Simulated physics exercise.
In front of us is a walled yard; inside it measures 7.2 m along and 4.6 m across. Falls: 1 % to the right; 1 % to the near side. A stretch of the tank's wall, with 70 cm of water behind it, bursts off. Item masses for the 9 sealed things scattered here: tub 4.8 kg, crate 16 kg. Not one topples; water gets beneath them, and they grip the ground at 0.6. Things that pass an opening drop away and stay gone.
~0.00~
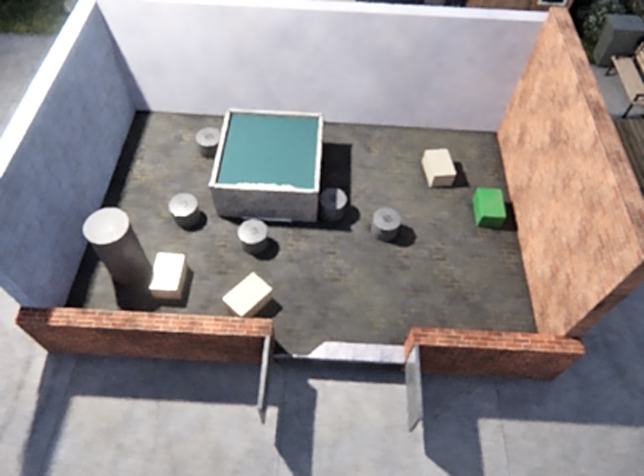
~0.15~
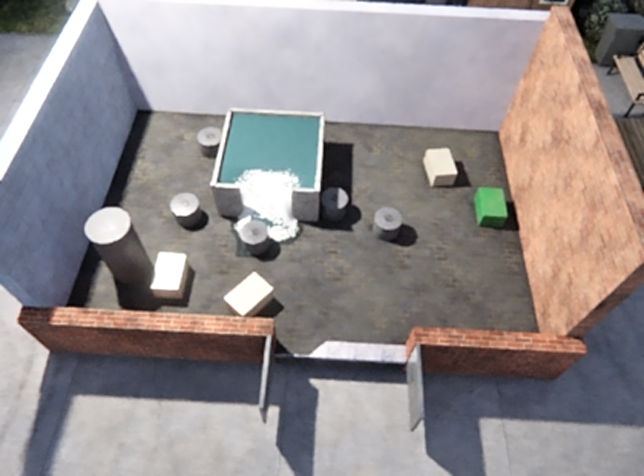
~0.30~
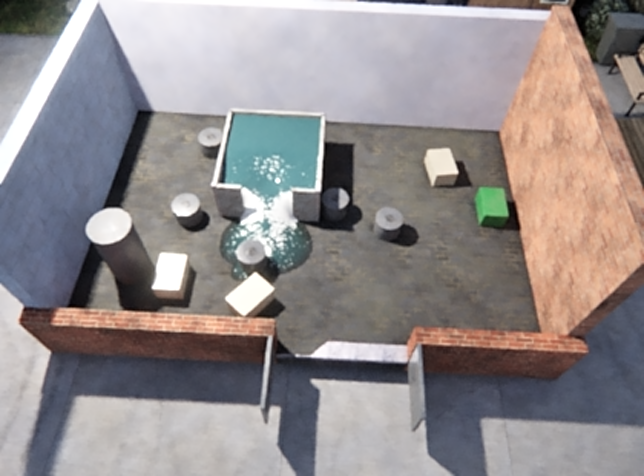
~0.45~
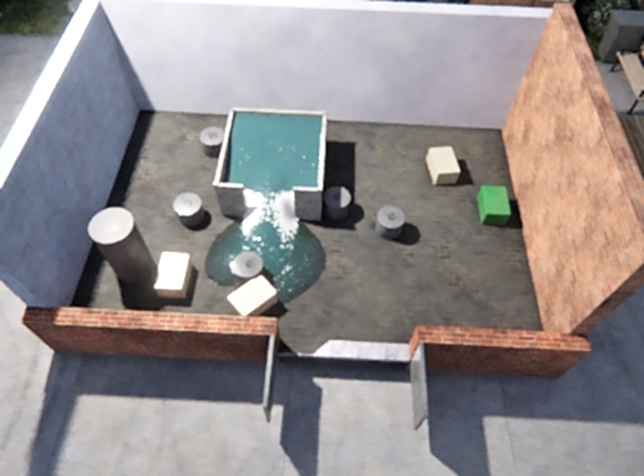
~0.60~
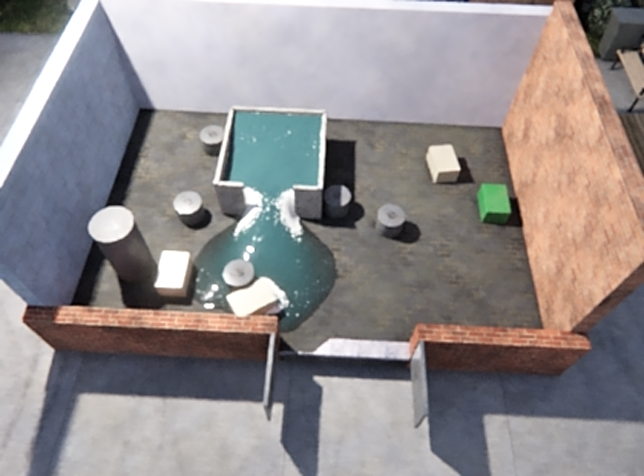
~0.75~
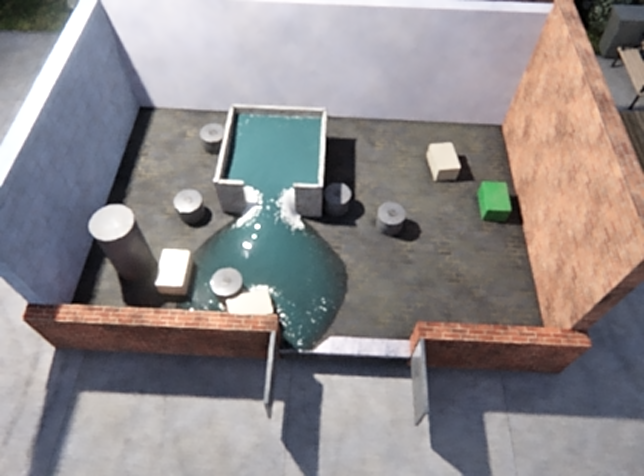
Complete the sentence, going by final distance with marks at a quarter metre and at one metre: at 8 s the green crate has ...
At 8 s the green crate has stayed within a quarter metre of its start.
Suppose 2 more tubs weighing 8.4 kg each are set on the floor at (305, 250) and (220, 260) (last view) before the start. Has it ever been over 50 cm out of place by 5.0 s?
Taking them in order, they end up greater and greater.
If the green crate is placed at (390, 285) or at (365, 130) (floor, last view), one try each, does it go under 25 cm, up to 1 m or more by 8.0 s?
Taken in turn, it stays almost motionless and then stays almost motionless.
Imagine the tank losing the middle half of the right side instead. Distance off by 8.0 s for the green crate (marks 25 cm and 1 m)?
If that happened, the green crate winds up well away.
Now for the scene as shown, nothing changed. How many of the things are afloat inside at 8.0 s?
That would be 3 of them.
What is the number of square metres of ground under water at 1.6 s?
Roughly 11.0 m2.
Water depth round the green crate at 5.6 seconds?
Close to 0 centimetres.
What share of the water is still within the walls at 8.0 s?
Roughly 62 percent.
After 1.6 s the green crate is near (497, 196), 0.0 m from its start, aground; 0 of 9 are out; 2 afloat.
After 3.6 s the green crate is near (497, 196), 0.0 m from its start, aground; 1 of 9 are out; 1 afloat.
After 5.6 s the green crate is near (497, 196), 0.0 m from its start, aground; 1 of 9 are out; 2 afloat.
After 8.0 s the green crate is near (497, 196), 0.0 m from its start, aground; 1 of 9 are out; 3 afloat.
